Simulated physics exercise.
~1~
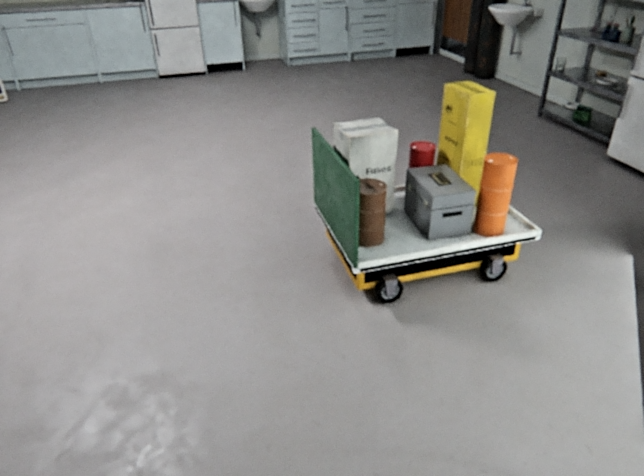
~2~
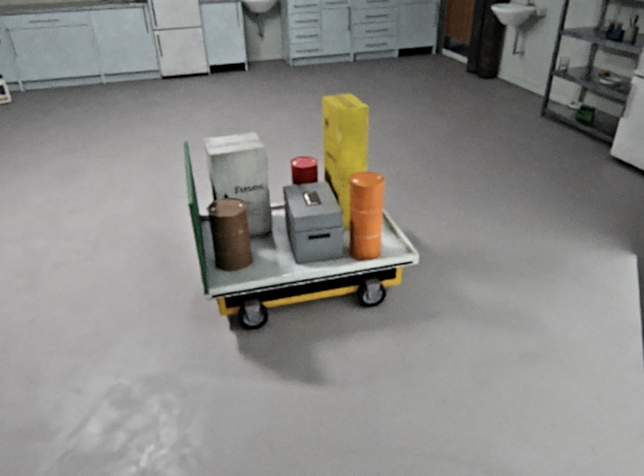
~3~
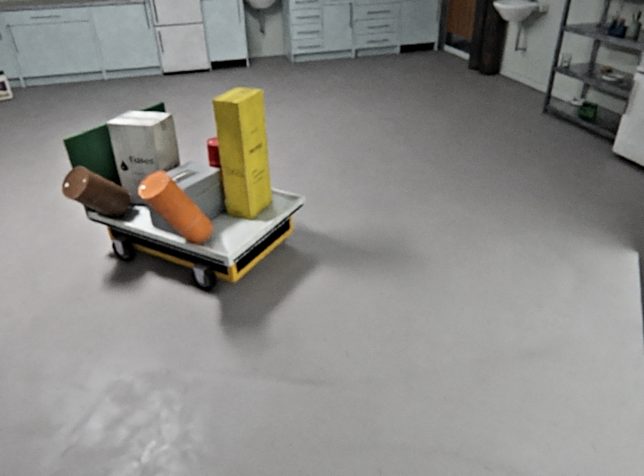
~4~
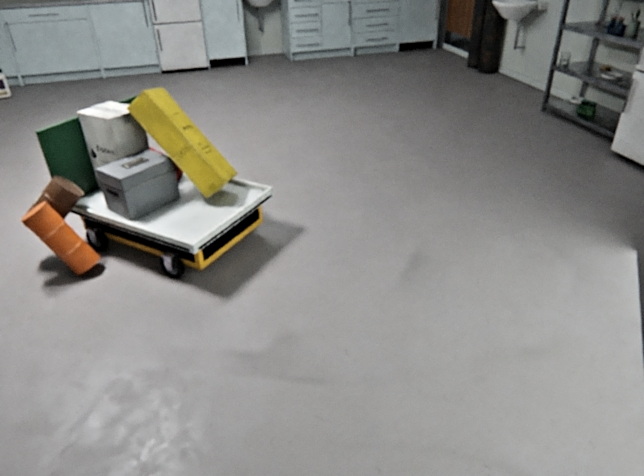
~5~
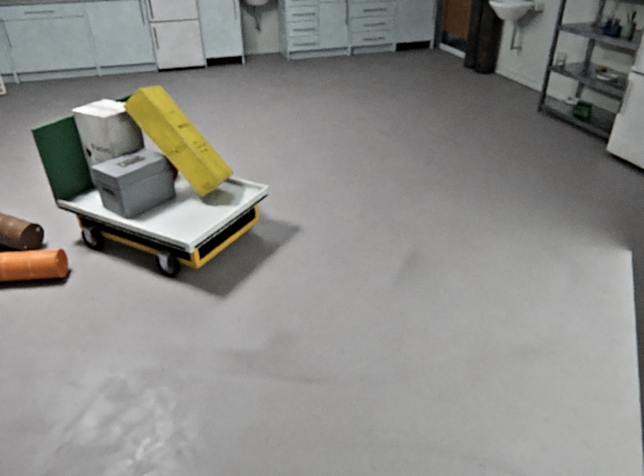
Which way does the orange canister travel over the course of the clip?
The orange canister travels to the left, first riding on the cart and then ending up on the floor.
